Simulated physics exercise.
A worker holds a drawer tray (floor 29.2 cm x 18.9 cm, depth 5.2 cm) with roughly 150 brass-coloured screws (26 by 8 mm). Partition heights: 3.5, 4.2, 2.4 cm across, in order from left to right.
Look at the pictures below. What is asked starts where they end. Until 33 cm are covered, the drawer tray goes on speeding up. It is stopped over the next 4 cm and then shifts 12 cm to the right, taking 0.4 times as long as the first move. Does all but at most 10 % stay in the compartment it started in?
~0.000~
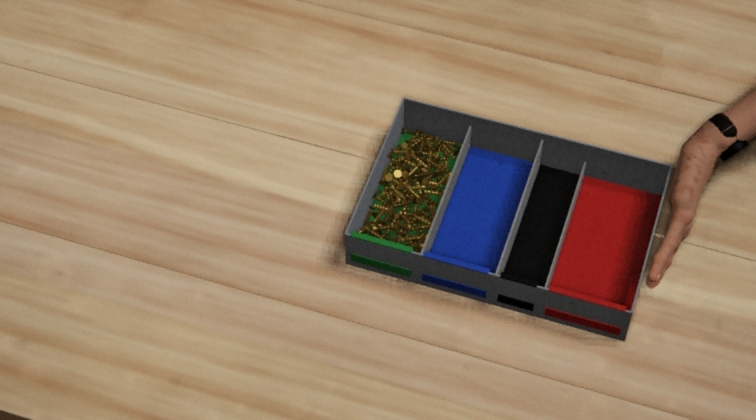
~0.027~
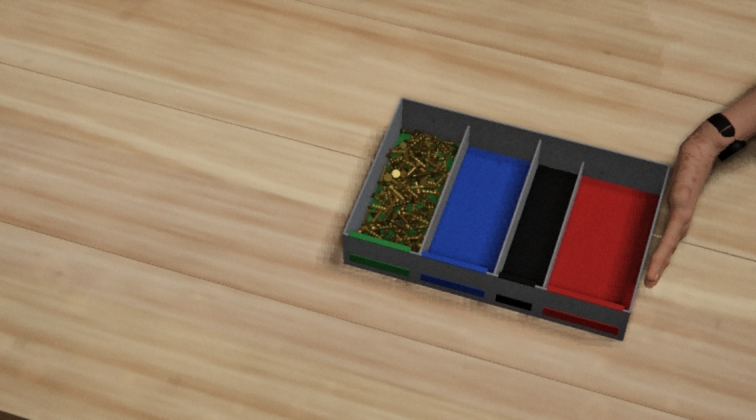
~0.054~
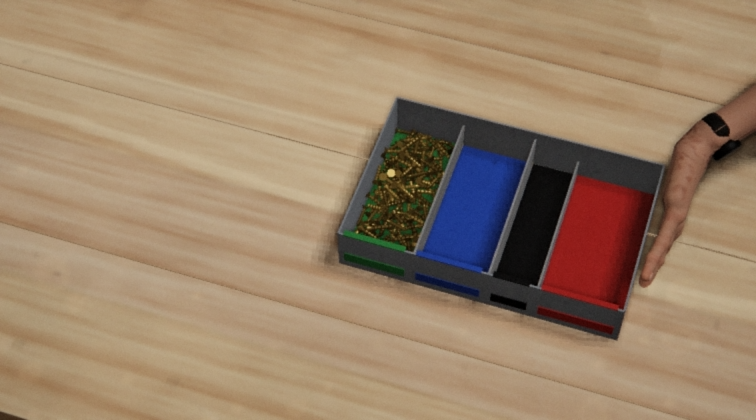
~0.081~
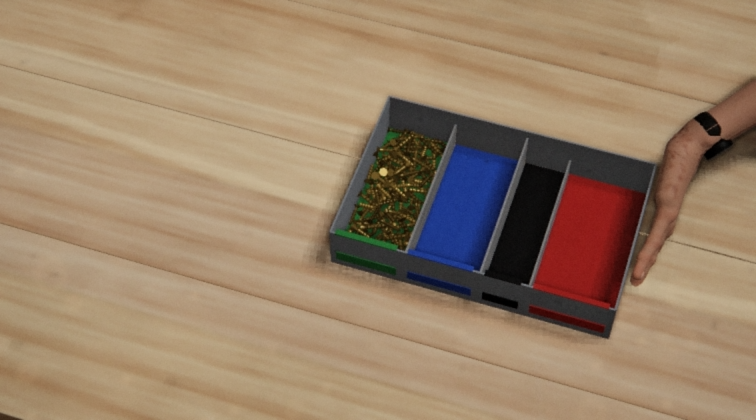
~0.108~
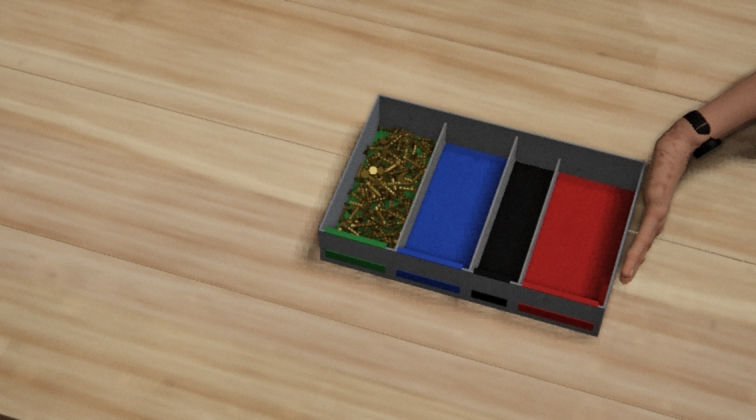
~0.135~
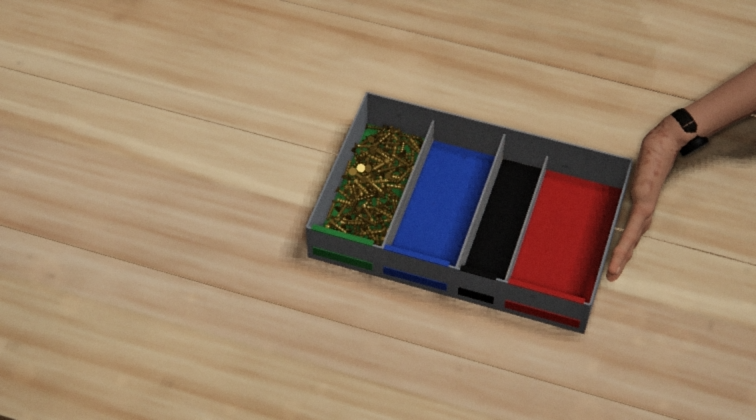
I expect the mix-up to stay within the ten percent mark.
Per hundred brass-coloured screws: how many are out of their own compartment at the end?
Around 0 in a hundred.
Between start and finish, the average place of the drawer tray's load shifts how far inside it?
The displacement comes to around 1.5 cm by the end.
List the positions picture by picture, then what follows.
The first picture shows drawer tray at (486, 275); tilt 0 degrees; moved 0.0 cm; green 100 %.
The second picture shows drawer tray at (484, 275); tilt 0 degrees; moved 0.1 cm.
The third picture shows drawer tray at (478, 274); tilt 0 degrees; moved 0.5 cm.
The fourth picture shows drawer tray at (470, 273); tilt 0 degrees; moved 1.2 cm.
The fifth picture shows drawer tray at (459, 271); tilt 0 degrees; moved 2.1 cm.
The sixth picture shows drawer tray at (446, 268); tilt 0 degrees; moved 3.3 cm; green 100 %. Its speed is now 0.50 m/s.
After 0.34 s, tilt 0 degrees; green 100 %; 0 % away from where they began.
After 0.51 s, tilt 0 degrees; green 100 %; 0 % away from where they began.
Then, at 0.66 s, tilt 0 degrees; green 100 %; 0 % away from where they began.
After 0.81 s, tilt 0 degrees; green 100 %; 0 % away from where they began.
By 1.3 s all is still; green 100 %; 0 % away from where they began.
